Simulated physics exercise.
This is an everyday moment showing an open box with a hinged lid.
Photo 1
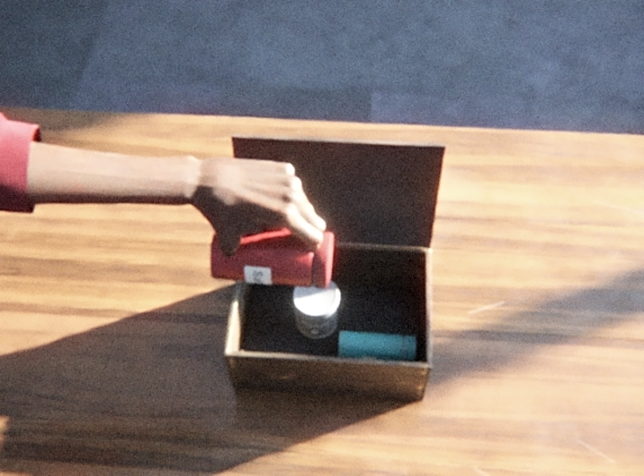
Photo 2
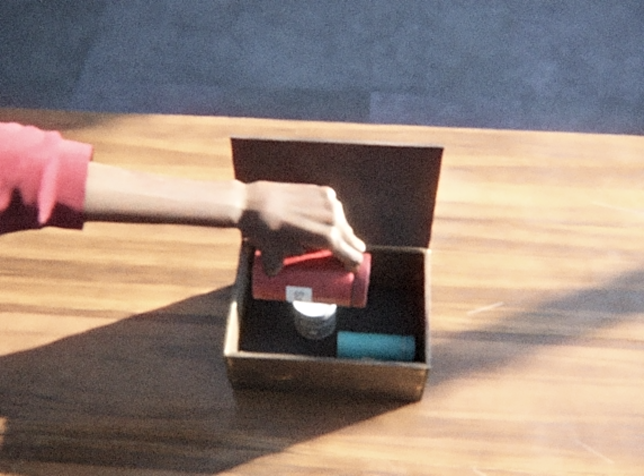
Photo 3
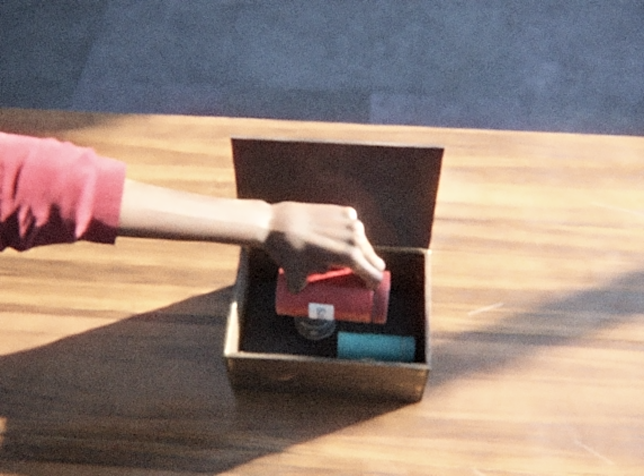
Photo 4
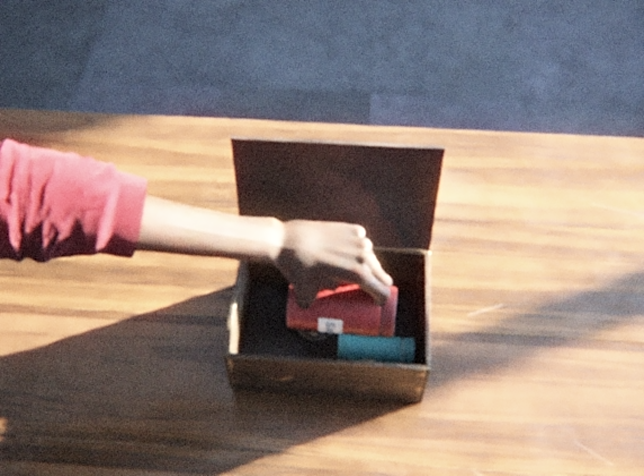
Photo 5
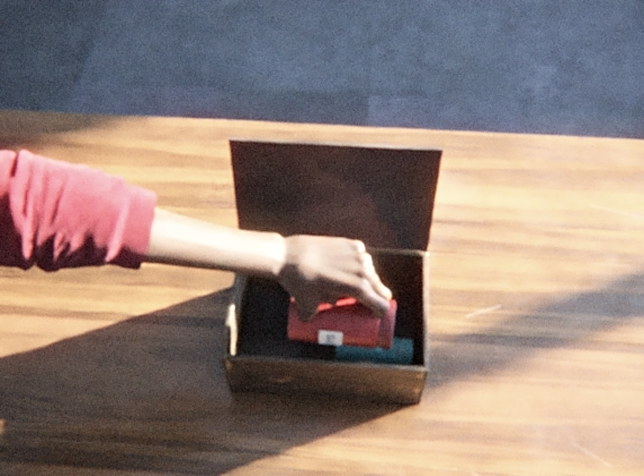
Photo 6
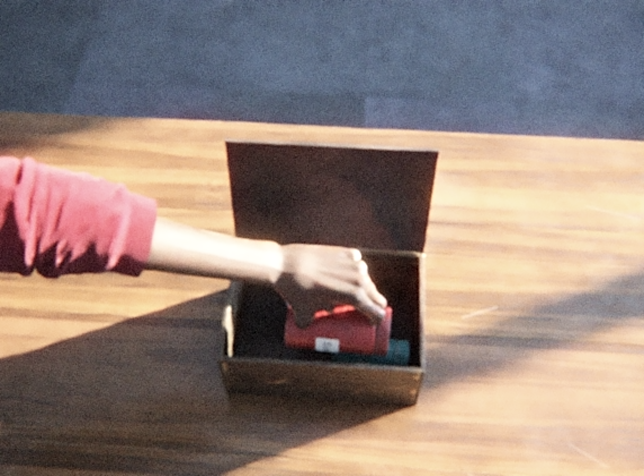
A hand in a red sleeve reached in from the left and lowered a red jar into an open box on a wooden table, over a grey tin and beside a teal cylinder, still gripping it.
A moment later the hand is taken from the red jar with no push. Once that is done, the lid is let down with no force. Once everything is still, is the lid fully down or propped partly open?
You can see the lid settles down properly.
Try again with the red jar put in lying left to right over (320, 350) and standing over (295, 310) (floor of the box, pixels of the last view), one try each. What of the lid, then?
The first attempt leaves the lid fully closed, while the second leaves it partly open.
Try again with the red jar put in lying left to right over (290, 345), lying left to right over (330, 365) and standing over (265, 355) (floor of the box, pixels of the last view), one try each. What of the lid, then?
The first time it goes down completely, the next time it goes down completely, and the last time it is kept open.
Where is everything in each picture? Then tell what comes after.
In the first frame, coming down; red jar (273, 256); grey tin (316, 308).
In the second frame, coming down; red jar (312, 276); grey tin (315, 309).
In the third frame, coming down; red jar (333, 293).
In the fourth frame, coming down; red jar (342, 308).
In the fifth frame, coming down; red jar (342, 320).
In the sixth frame, put in, still held; red jar (338, 327).
Then, 0.50 s past the last view, red jar displaced about its own width near (331, 362); turquoise shaker displaced about its own width.
Then, 1.50 s past the last view, lid 66° above the rim; red jar displaced about its own width near (331, 362); turquoise shaker displaced well along.
Then, 2.10 s past the last view, lid 26° above the rim; red jar displaced about its own width near (331, 362); turquoise shaker displaced well along.
Finally, lid shut; moved from the start, turquoise shaker and red jar; grey tin still in place. Final places as the last picture's camera would see them, red jar near (331, 363).
